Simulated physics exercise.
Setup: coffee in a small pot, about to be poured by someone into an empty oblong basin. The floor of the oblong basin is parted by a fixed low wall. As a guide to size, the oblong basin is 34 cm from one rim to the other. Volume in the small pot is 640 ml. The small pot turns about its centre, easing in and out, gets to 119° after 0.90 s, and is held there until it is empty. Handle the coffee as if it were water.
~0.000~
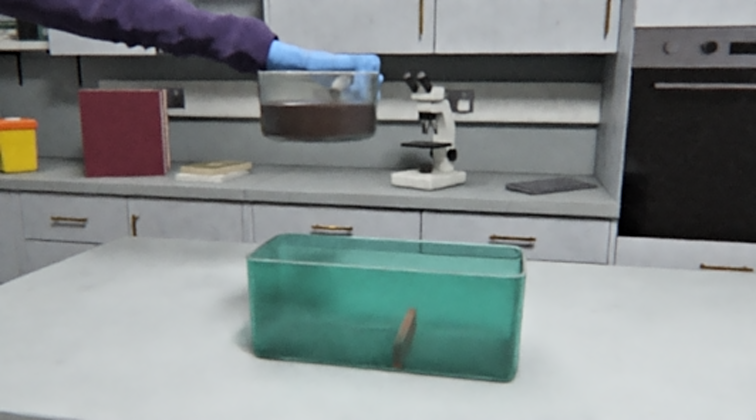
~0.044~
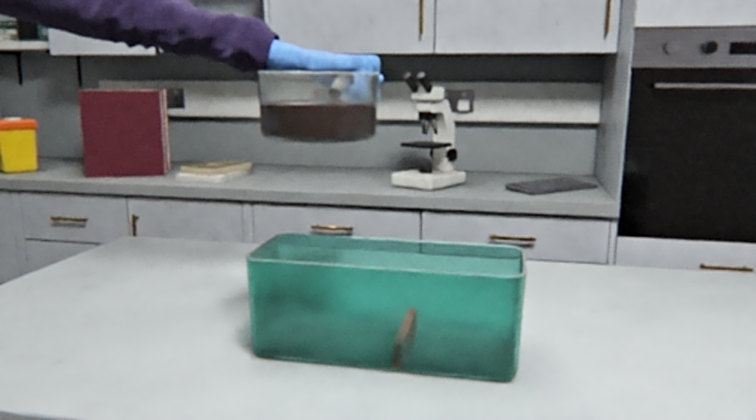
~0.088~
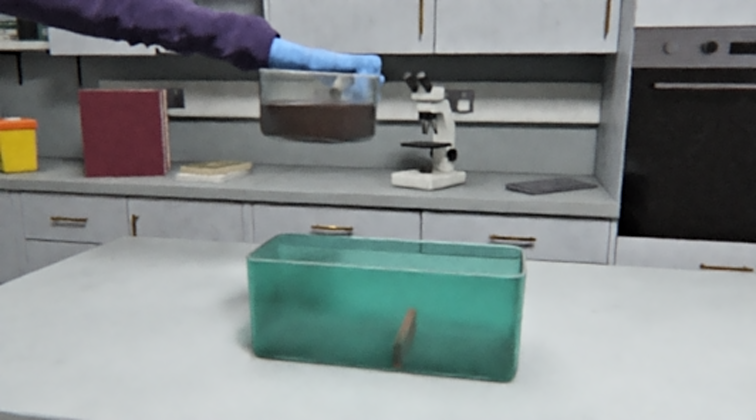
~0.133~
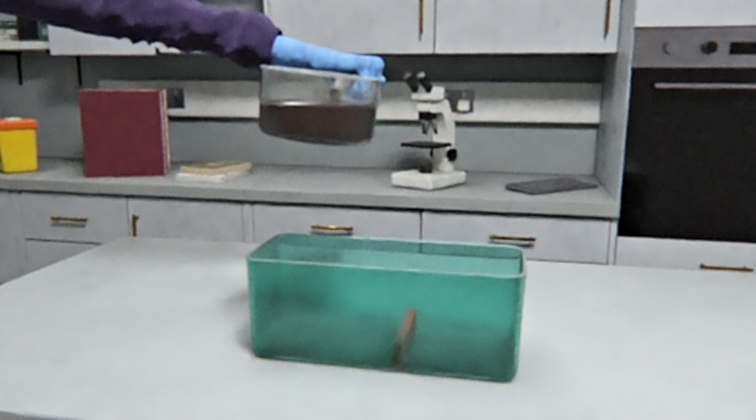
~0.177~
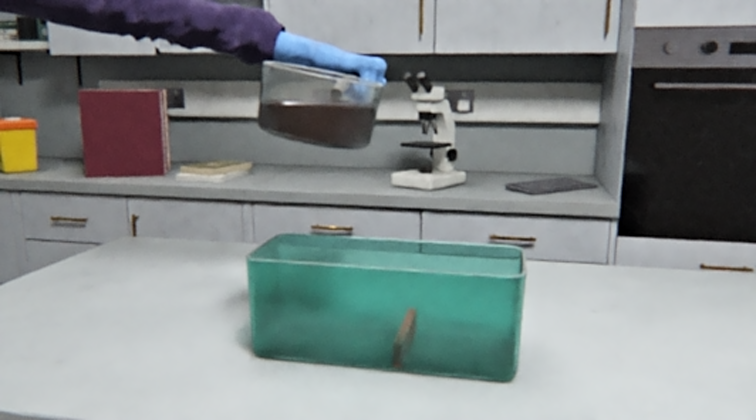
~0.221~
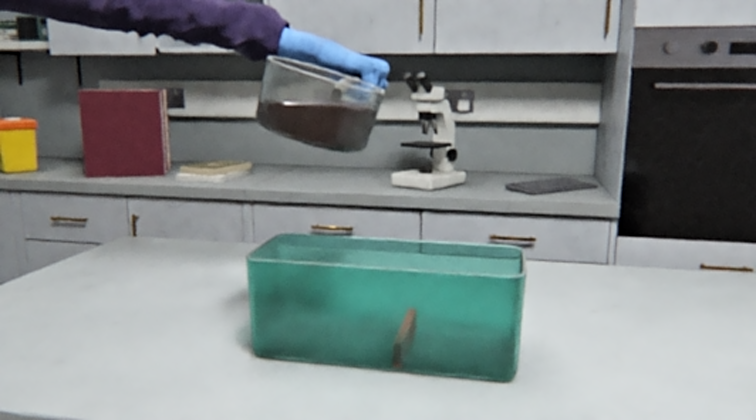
In a lab, a blue-gloved hand held a small clear pot of coffee above a green oblong basin on a white table, then slowly tilted it a little, its right side dipping lower.
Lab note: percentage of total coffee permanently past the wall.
Approx. 56 %.
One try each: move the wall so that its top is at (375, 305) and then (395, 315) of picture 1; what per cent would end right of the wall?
Result: 90 per cent, then 70 per cent.
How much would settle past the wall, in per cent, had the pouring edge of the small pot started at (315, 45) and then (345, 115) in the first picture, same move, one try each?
15 per cent first, 15 per cent second.
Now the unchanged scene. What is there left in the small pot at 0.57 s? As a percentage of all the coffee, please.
50 %.
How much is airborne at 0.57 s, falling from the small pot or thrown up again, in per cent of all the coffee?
About 46 per cent.
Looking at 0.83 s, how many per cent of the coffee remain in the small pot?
Around 6 percent of it.
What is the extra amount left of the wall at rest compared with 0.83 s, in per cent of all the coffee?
It comes to some 20 per cent.
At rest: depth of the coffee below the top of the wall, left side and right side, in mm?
Close to 20 mm left and close to 10 mm right.
By 0.57 s the tilt is 85° and 50 per cent is still to pour, 0 is left of the wall and 4 right of it.
By 0.83 s the tilt is 117° and 6 per cent is still to pour, 23 is left of the wall and 58 right of it.
By 1.11 s the tilt is 119° and 0 per cent is still to pour, 42 is left of the wall and 57 right of it.
By 1.40 s the tilt is 119° and 0 per cent is still to pour, 43 is left of the wall and 56 right of it.
At rest 43 per cent lies left of the wall, 56 right of it and 1 outside.
